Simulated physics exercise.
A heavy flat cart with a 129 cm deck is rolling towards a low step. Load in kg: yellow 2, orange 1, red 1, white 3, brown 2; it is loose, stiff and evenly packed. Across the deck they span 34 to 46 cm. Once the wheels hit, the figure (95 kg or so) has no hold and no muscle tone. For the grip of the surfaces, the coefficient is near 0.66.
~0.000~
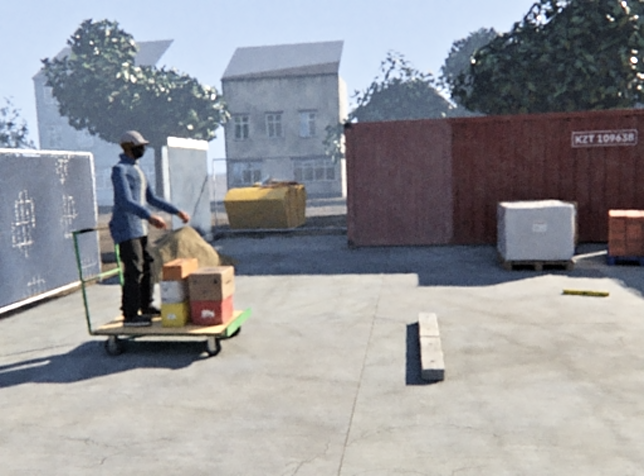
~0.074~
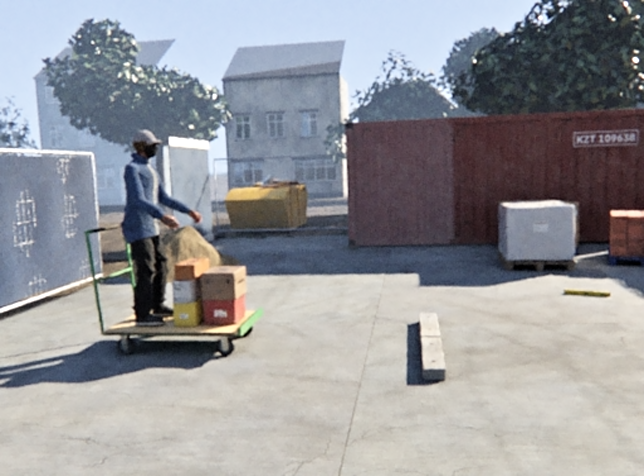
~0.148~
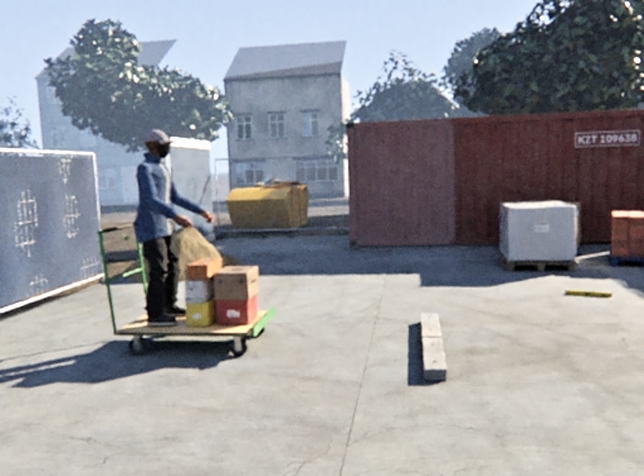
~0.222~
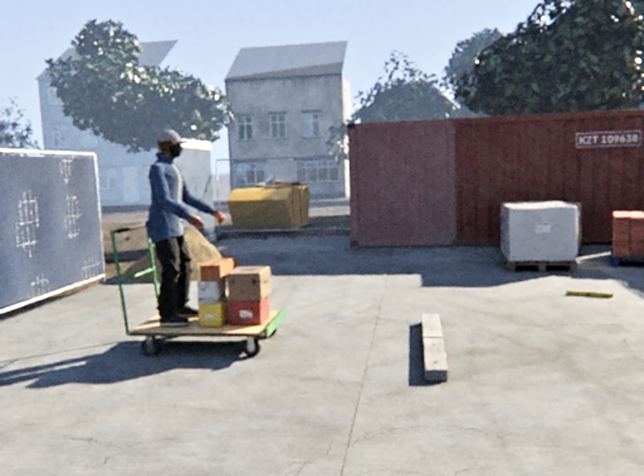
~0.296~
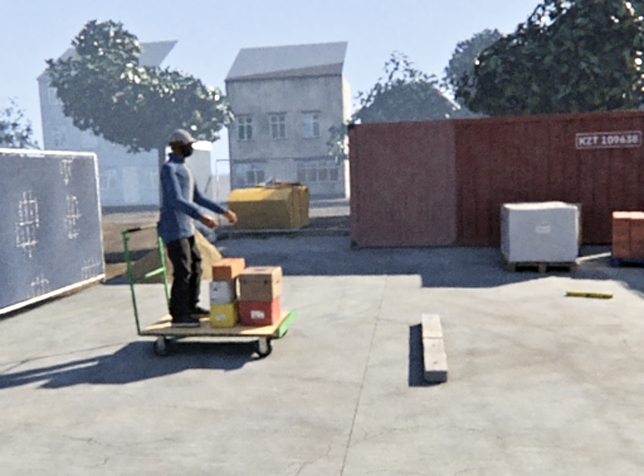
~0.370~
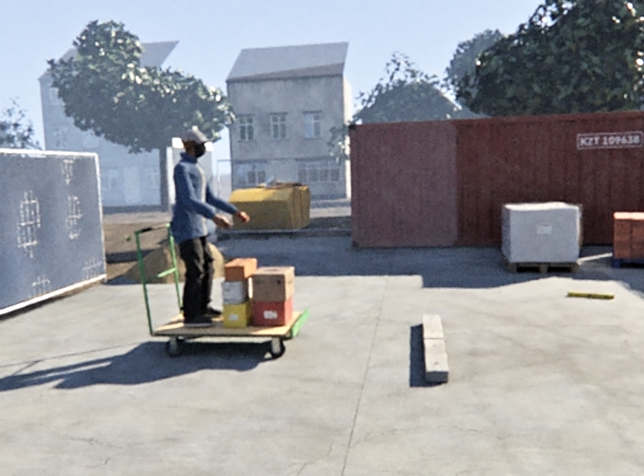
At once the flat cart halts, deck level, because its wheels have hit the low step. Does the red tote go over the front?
No.
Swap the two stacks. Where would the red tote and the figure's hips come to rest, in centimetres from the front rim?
The red item would rest 40 centimetres behind the rim, with the hips 50 centimetres behind.
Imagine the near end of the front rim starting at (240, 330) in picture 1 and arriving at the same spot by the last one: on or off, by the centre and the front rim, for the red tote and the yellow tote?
Red - kept, yellow - kept.
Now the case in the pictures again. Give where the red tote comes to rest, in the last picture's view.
End point: About (412, 310) px.
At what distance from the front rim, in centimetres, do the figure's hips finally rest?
Some 90 cm behind it.
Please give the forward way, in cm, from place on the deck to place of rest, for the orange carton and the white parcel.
Forward shift, cm - orange: 40; white: 15.
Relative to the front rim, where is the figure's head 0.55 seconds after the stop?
Roughly 0 cm behind the front rim.
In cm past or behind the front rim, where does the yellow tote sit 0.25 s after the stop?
Behind the rim by about 45 cm.
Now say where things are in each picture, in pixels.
In the first picture, red tote (212, 309), brown toolbox (212, 283), rim corner (226, 332); 178 cm still to roll.
In the second picture, red tote (225, 308), brown toolbox (224, 283), rim corner (239, 332); 167 cm still to roll.
In the third picture, red tote (237, 309), brown toolbox (237, 283), rim corner (253, 332); 156 cm still to roll.
In the fourth picture, red tote (249, 309), brown toolbox (249, 283), rim corner (266, 333); 145 cm still to roll.
In the fifth picture, red tote (261, 309), brown toolbox (261, 283), rim corner (278, 333); 134 cm still to roll.
In the sixth picture, red tote (273, 310), brown toolbox (273, 284), rim corner (292, 334); 122 cm still to roll. Speed about 1.5 m/s.
The wheels strike at 1.18 s.
After 1.43 s the red tote is 16 cm behind the rim, tilted 15°, near (416, 306) in the last picture's view.
After 1.73 s the red tote is 12 cm behind the rim, tilted 35°, near (420, 303) in the last picture's view.
After 2.18 s the red tote is 18 cm behind the rim, tilted 10°, near (414, 307) in the last picture's view.
Final state at 4.7 s, past the rim, brown toolbox; behind it, yellow tote, orange carton, red tote, white parcel and the figure's hips.
